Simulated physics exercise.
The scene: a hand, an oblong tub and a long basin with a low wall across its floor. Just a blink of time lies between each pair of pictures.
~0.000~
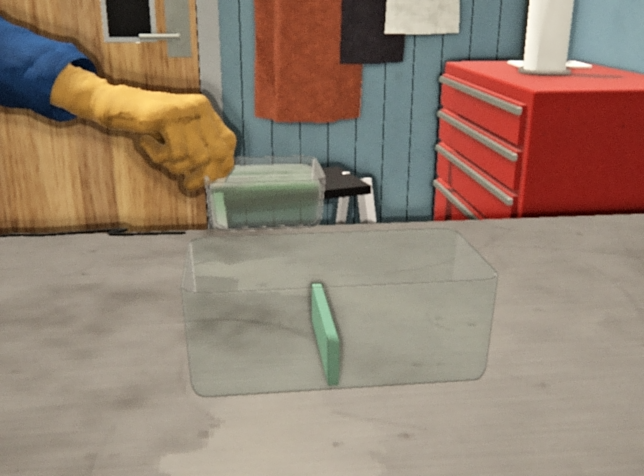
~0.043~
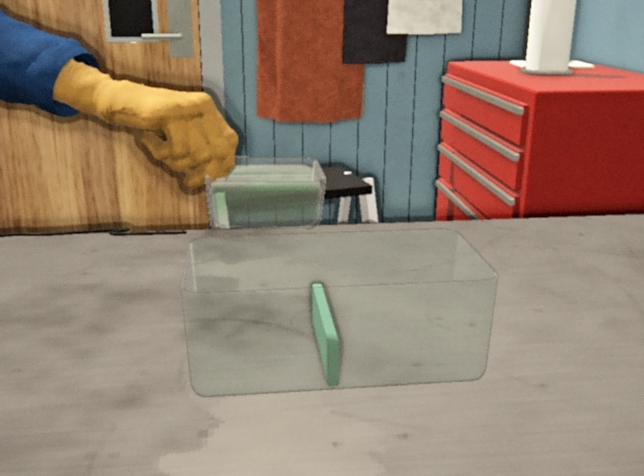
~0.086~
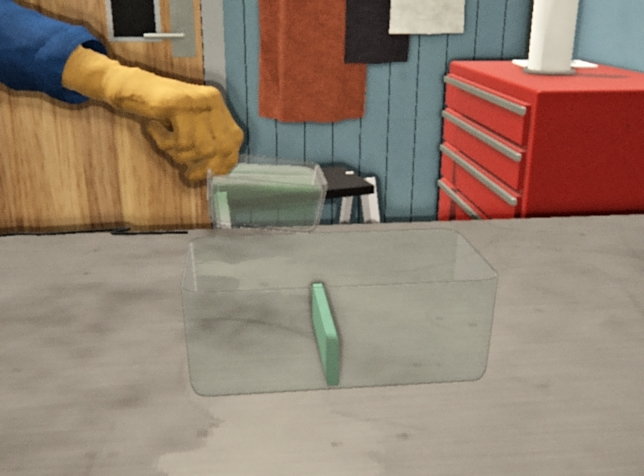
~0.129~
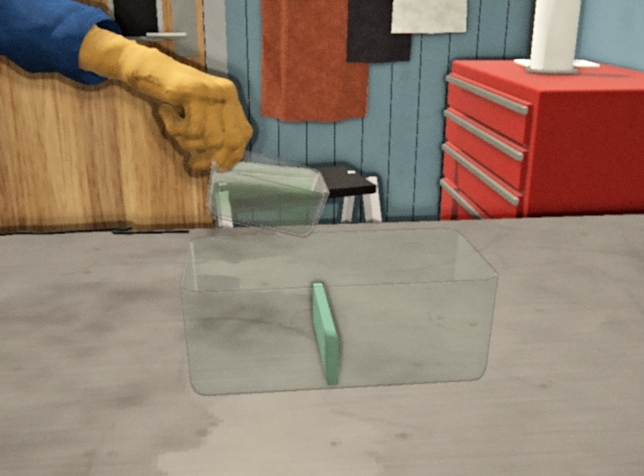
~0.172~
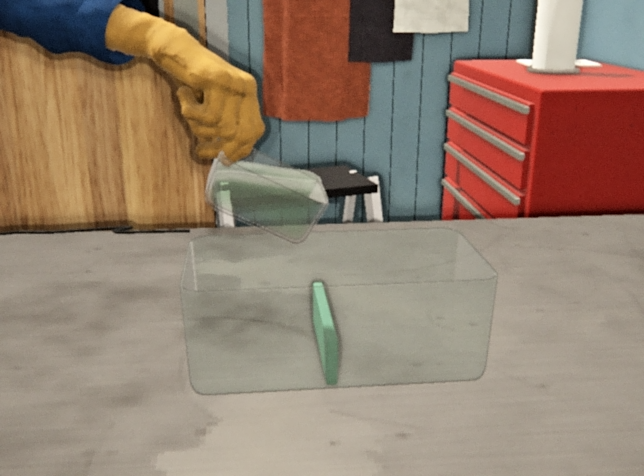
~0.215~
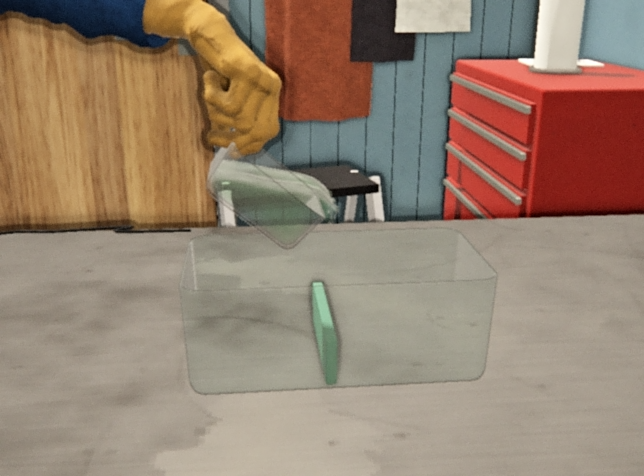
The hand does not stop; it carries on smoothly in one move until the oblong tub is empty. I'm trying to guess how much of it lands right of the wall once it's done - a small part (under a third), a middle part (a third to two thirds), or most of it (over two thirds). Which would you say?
I'd say most of it, over two thirds.
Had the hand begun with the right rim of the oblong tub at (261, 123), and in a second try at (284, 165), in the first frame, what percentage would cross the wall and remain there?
Result, first then second: About 15 % and about 40 %.
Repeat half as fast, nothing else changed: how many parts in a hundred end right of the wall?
About 85 per cent.
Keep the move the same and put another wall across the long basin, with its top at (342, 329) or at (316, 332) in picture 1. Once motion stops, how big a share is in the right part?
In order, 65 and 80 in a hundred.
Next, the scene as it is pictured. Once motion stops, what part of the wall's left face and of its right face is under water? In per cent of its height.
Left 10 %, right 30 %.
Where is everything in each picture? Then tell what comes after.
It leans 0°; its right rim is at (319, 169); the water meets the walls at (210, 177) and (316, 174); the long basin's rim runs from (186, 265) to (476, 253); the wall's top is at (325, 312), in the first picture.
It leans 2°; its right rim is at (320, 171); the water meets the walls at (210, 176) and (317, 175), in the second picture.
It leans 7°; its right rim is at (322, 176); the water meets the walls at (212, 174) and (318, 177), in the third picture.
It leans 16°; its right rim is at (323, 184); the water meets the walls at (214, 172) and (321, 178), in the fourth picture.
It leans 27°; its right rim is at (322, 194); the water meets the walls at (214, 171) and (309, 182); 5 per cent is over the edge, in the fifth picture.
It leans 40°; its right rim is at (319, 207); the water meets the walls at (214, 169) and (303, 186); 13 per cent is over the edge, in the sixth picture.
A moment on, the oblong tub is tipped right over and 4 per cent is still to pour, 16 is left of the wall and 76 right of it.
Next, the oblong tub is tipped right over and 0 per cent is still to pour, 18 is left of the wall and 81 right of it.
Then the oblong tub is tipped right over and 0 per cent is still to pour, 19 is left of the wall and 80 right of it.
Later the oblong tub is tipped right over and 0 per cent is still to pour, 19 is left of the wall and 80 right of it.
At rest 19 per cent lies left of the wall, 80 right of it and 1 outside.
